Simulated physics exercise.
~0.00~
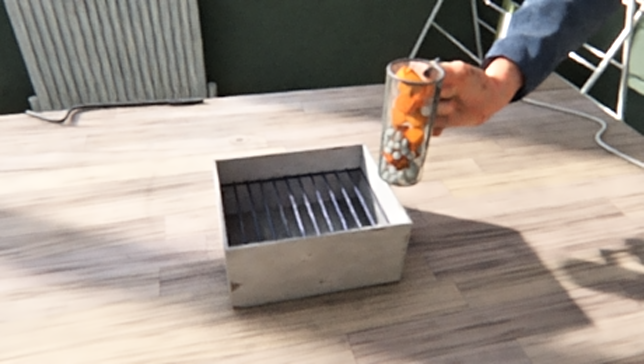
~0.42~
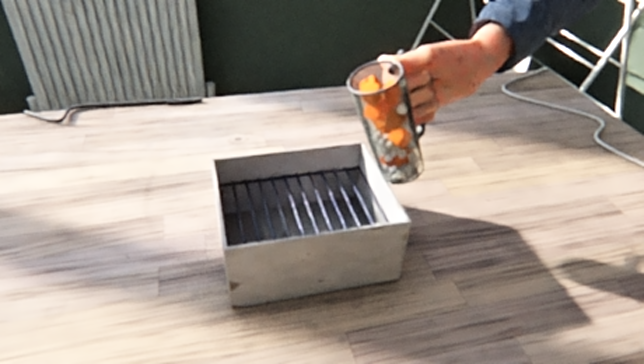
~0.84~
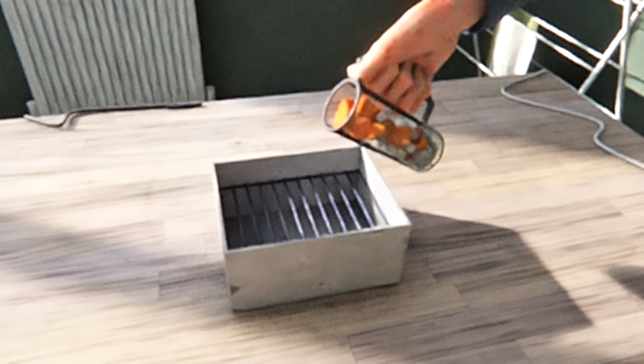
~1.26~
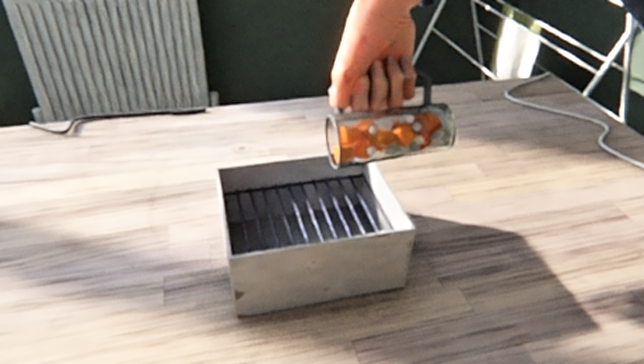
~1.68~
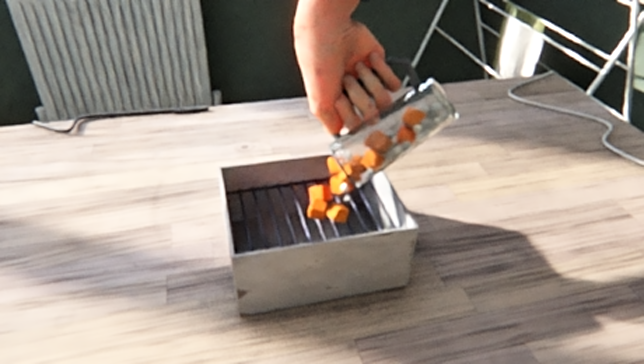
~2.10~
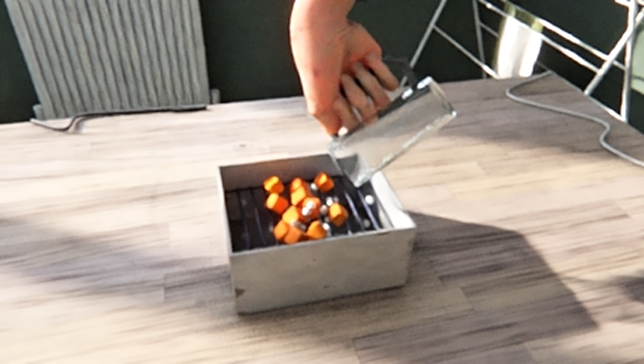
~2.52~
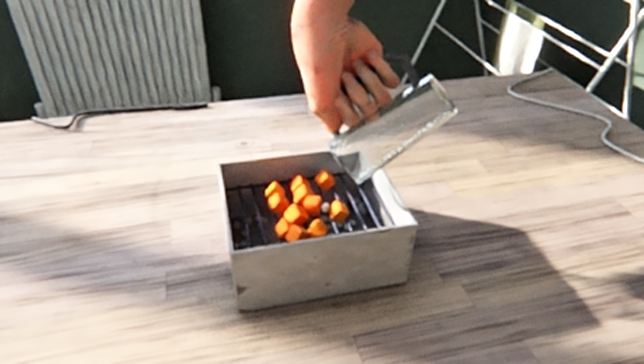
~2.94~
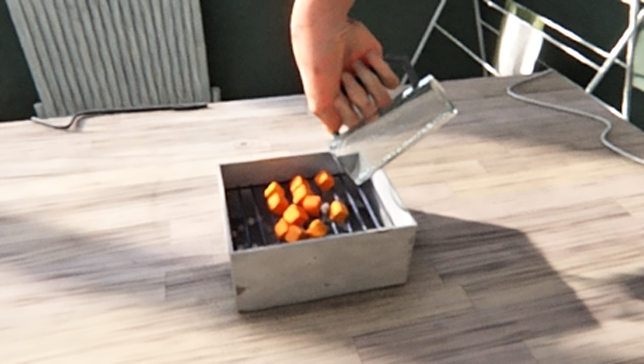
In this clip, a hand tips a clear cup of orange chunks and small white pieces over a gray box with a wire rack inside, pouring them out until the cup is empty; the orange chunks rest on the wires while nearly all the white pieces drop below.
